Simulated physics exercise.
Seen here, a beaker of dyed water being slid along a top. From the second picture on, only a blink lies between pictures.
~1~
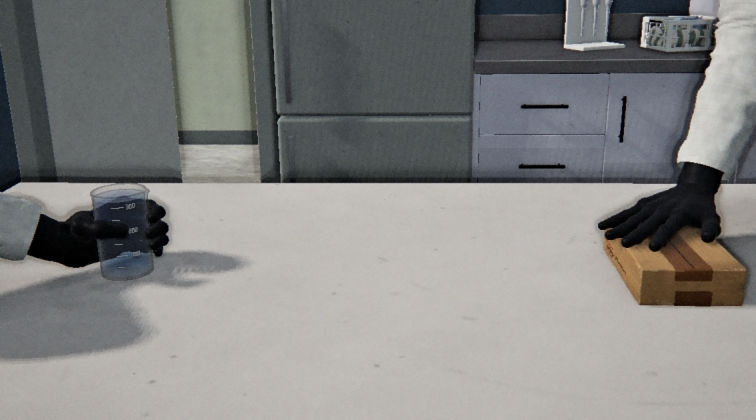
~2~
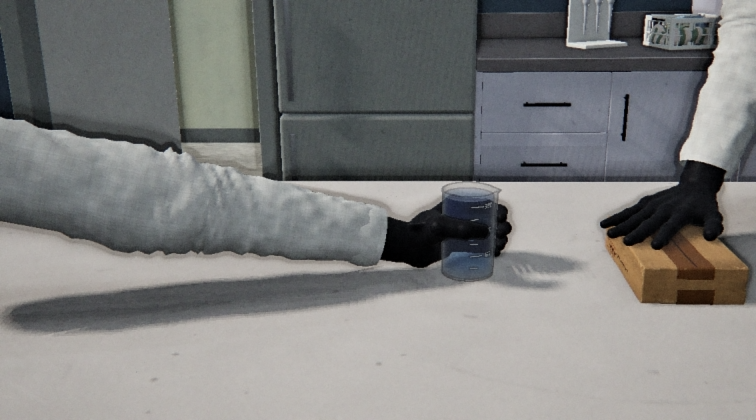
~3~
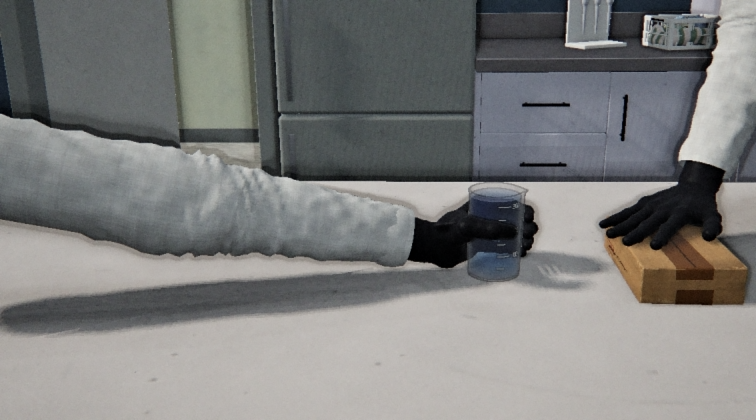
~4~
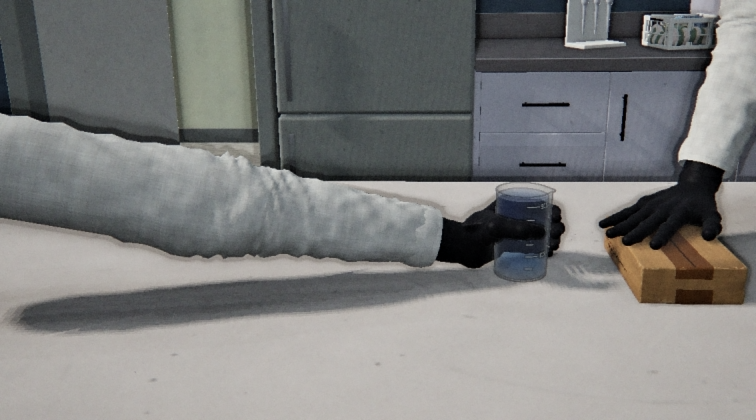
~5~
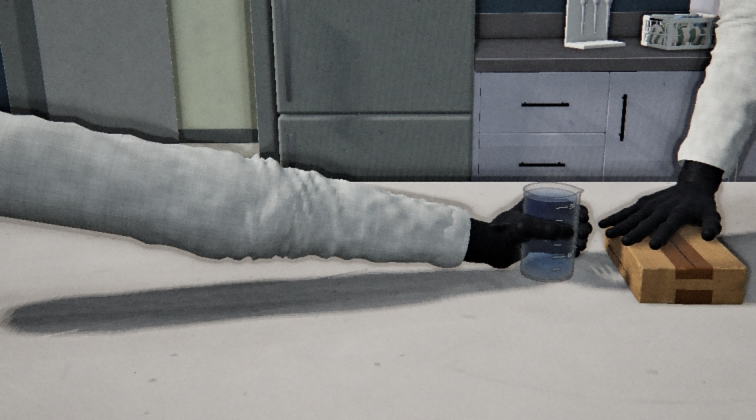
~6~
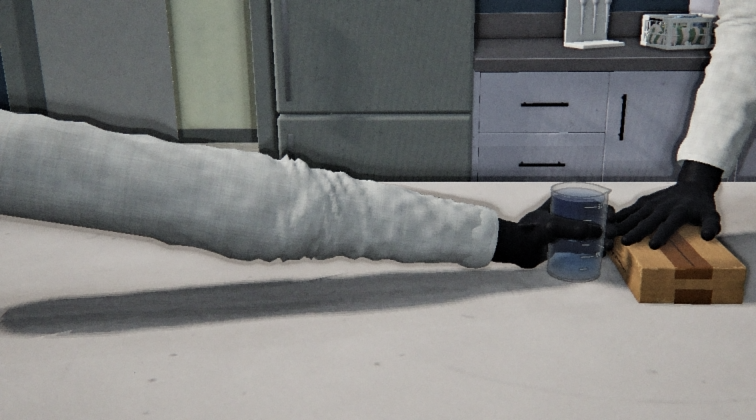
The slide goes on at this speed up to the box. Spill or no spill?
It slops over.
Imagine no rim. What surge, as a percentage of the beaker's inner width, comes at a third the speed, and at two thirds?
Roughly 15 per cent, then 30 per cent.
A moment on, the beaker meets the box.
Further on, the dyed water surges up the wall; a puddle lies under it.
When it is over, the beaker stands at the box; a puddle lies under it.
